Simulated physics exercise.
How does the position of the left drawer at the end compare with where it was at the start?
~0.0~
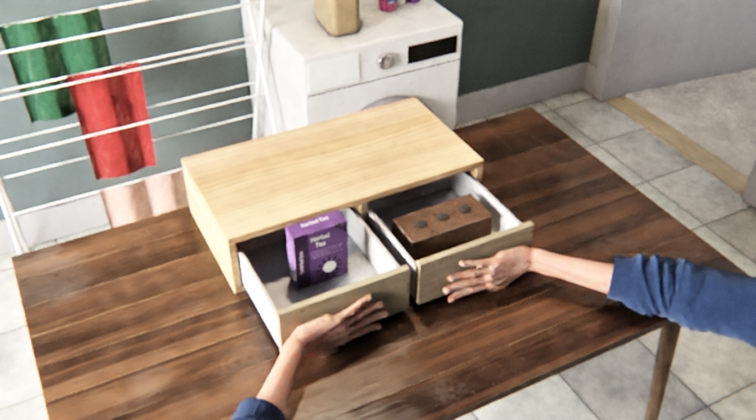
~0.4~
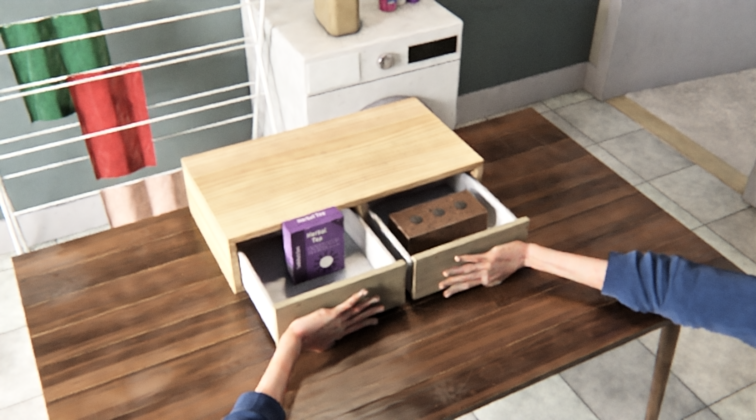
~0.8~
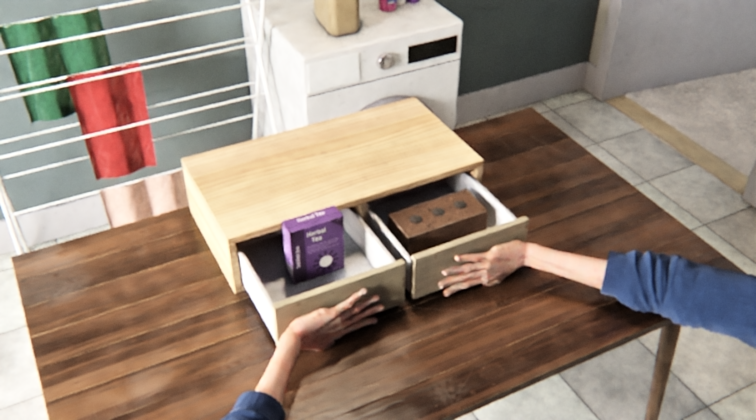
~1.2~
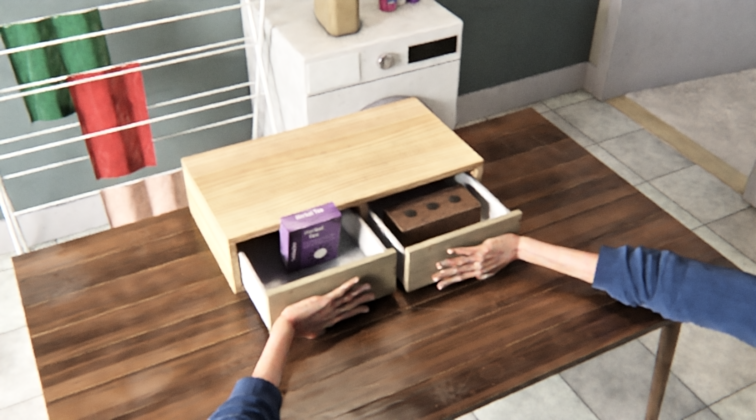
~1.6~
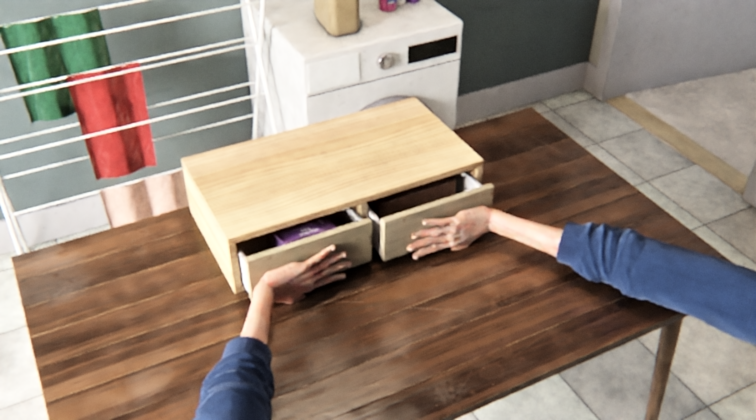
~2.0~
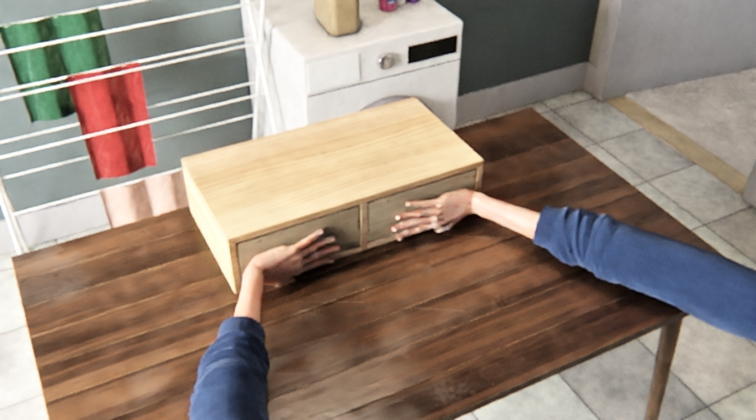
At the start the left drawer stands open, sticking out of the chest with the purple packet in view. By the end it has been pushed back in and sits shut, flush with the front of the chest.
Two hands pushing a pair of open drawers holding a purple packet and a brown brick into a wooden chest until both shut.
